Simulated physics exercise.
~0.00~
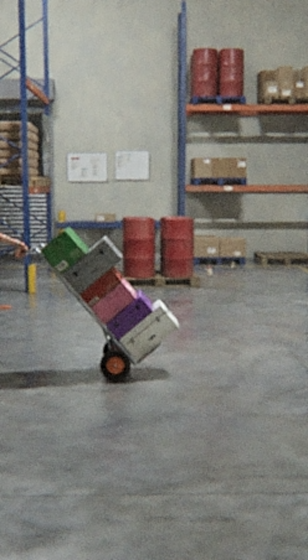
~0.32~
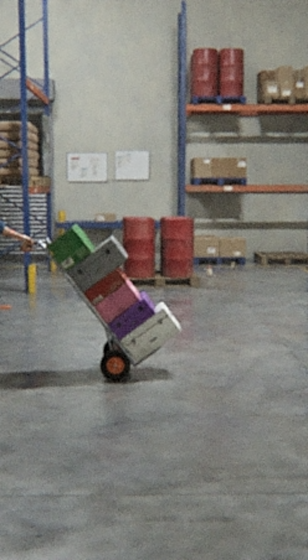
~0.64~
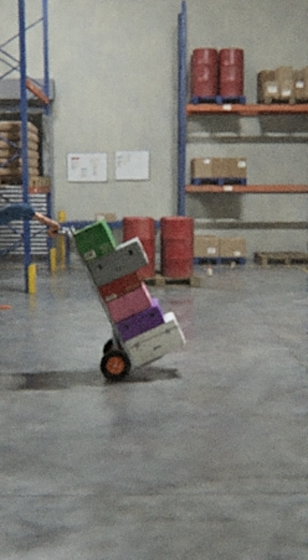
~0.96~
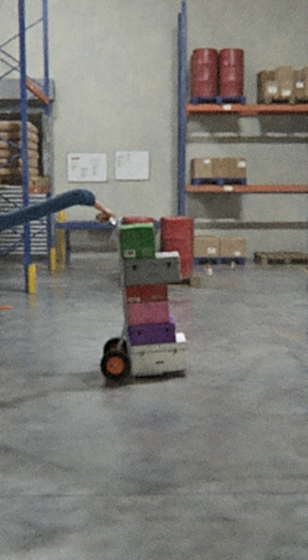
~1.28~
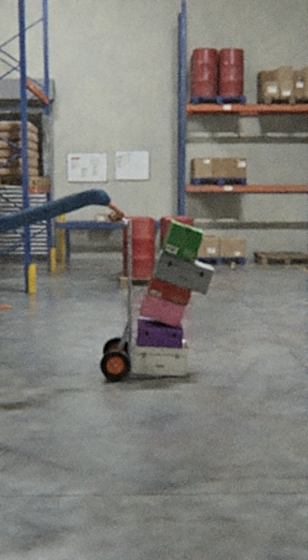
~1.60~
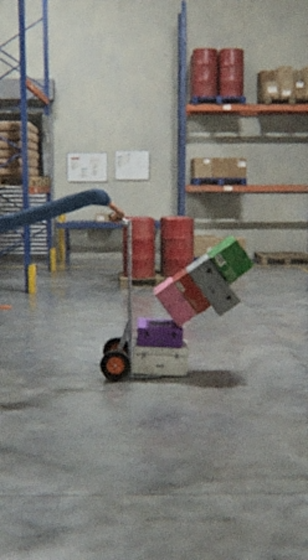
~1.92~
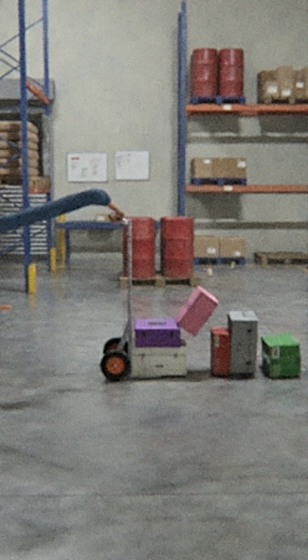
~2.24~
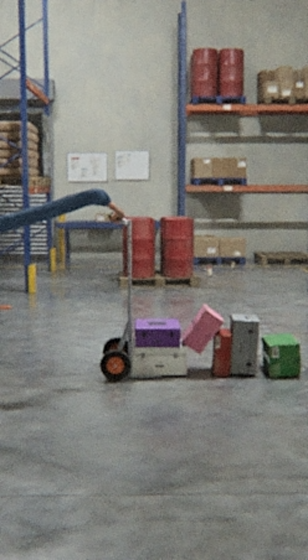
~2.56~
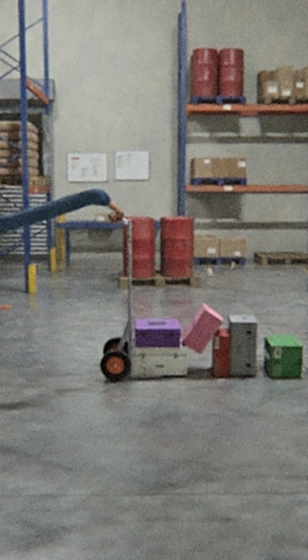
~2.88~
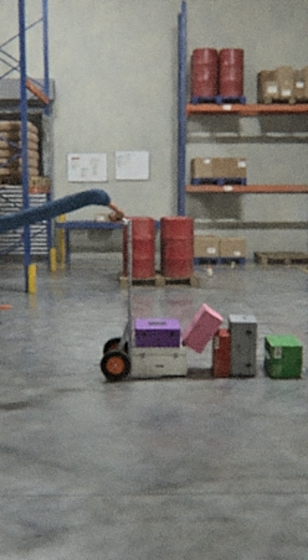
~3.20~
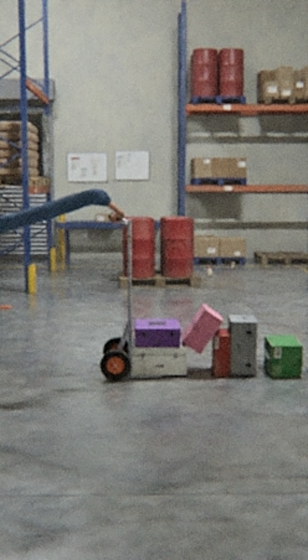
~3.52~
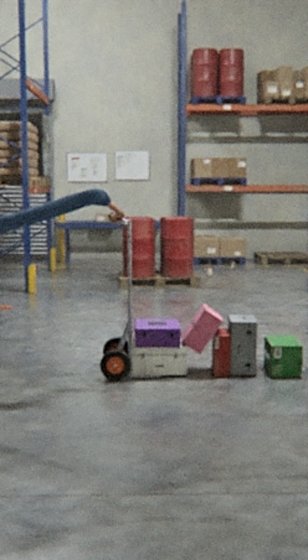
In a warehouse, a blue-sleeved arm tips a loaded sack truck upright, toppling four upper boxes rightward while purple and white stay aboard.
